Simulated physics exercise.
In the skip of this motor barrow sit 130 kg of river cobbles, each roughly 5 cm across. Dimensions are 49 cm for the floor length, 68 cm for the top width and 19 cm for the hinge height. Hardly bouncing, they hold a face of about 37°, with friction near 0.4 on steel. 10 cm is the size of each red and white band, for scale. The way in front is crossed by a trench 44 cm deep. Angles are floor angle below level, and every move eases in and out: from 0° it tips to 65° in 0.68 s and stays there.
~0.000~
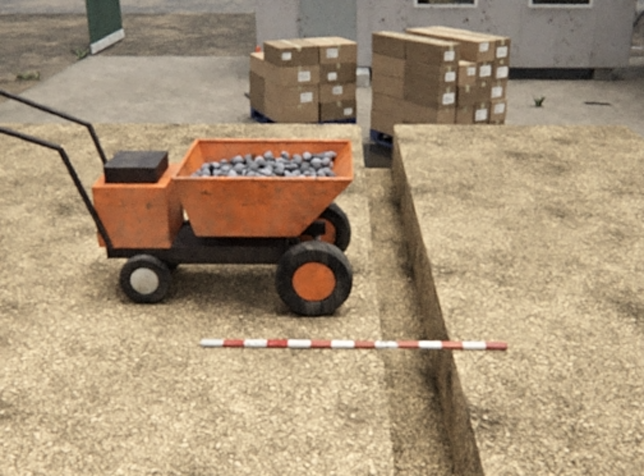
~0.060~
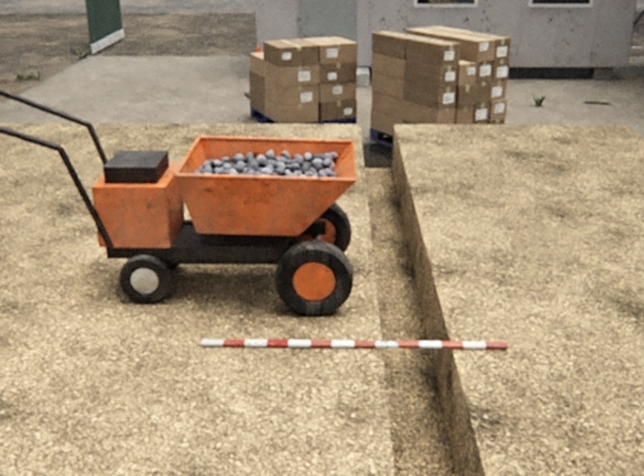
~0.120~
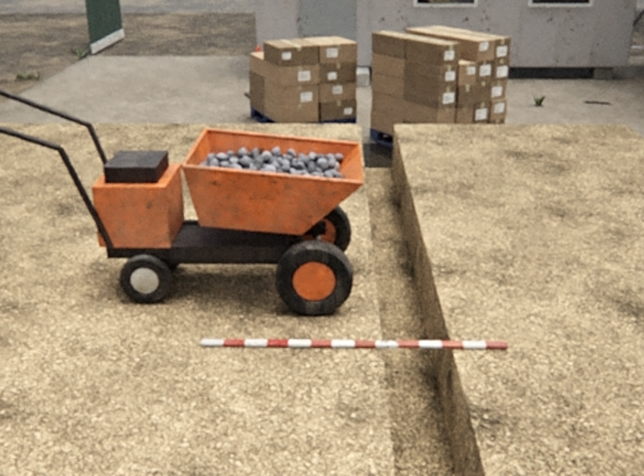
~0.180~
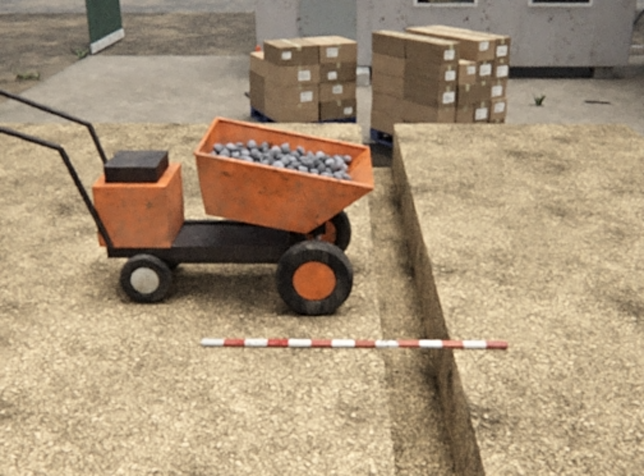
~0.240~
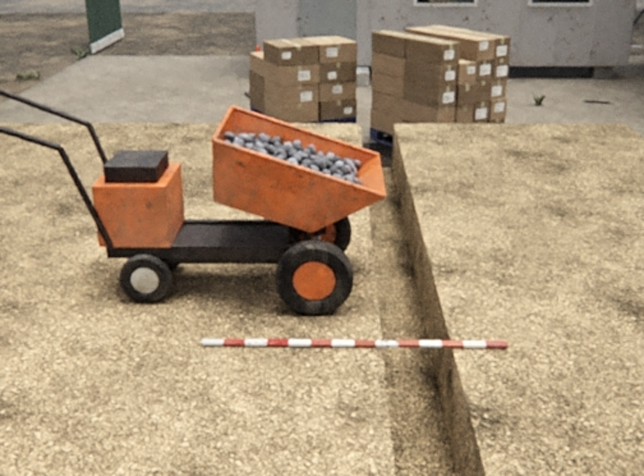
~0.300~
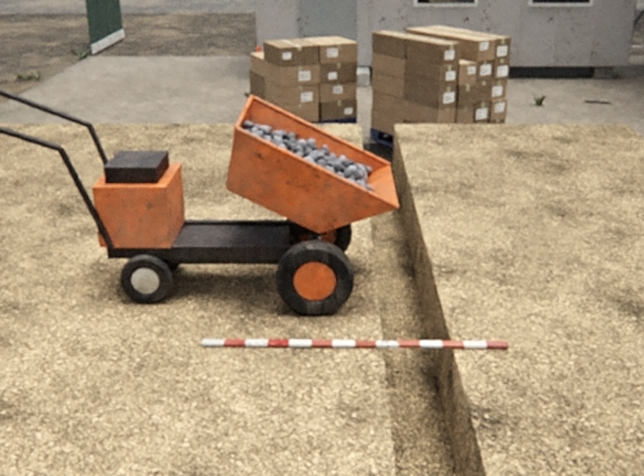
In this clip, an orange motor barrow loaded with grey stones stands beside a narrow trench, near stacked cardboard boxes, while its skip tilts steadily forward to the right, the rear rising and the front lip lowering.
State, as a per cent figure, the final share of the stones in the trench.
The final share is about 31 per cent.
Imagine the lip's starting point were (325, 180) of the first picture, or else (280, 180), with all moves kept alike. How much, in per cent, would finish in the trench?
The first gives about 55 percent and the second about 90 percent.
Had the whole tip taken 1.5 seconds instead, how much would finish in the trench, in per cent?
Something close to 45 per cent.
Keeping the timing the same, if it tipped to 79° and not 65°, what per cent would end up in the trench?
Roughly 25 per cent would end in the trench.
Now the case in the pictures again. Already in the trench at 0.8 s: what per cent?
About 0 per cent by then.
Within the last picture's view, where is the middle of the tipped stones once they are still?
(472, 284).
After 0.5 s the floor is at 55°; 100 % in the skip; the foremost stones are at (403, 216).
After 0.8 s the floor is at 65°; 85 % in the skip, 2 % in the trench, 13 % past the trench; the foremost stones are at (477, 275).
After 1.1 s the floor is at 65°; 34 % in the skip, 3 % in the trench, 63 % past the trench; the foremost stones are at (601, 292).
After 3.1 s the floor is at 65°; 0 % in the skip, 31 % in the trench, 69 % past the trench; the foremost stones are past the picture's edge.
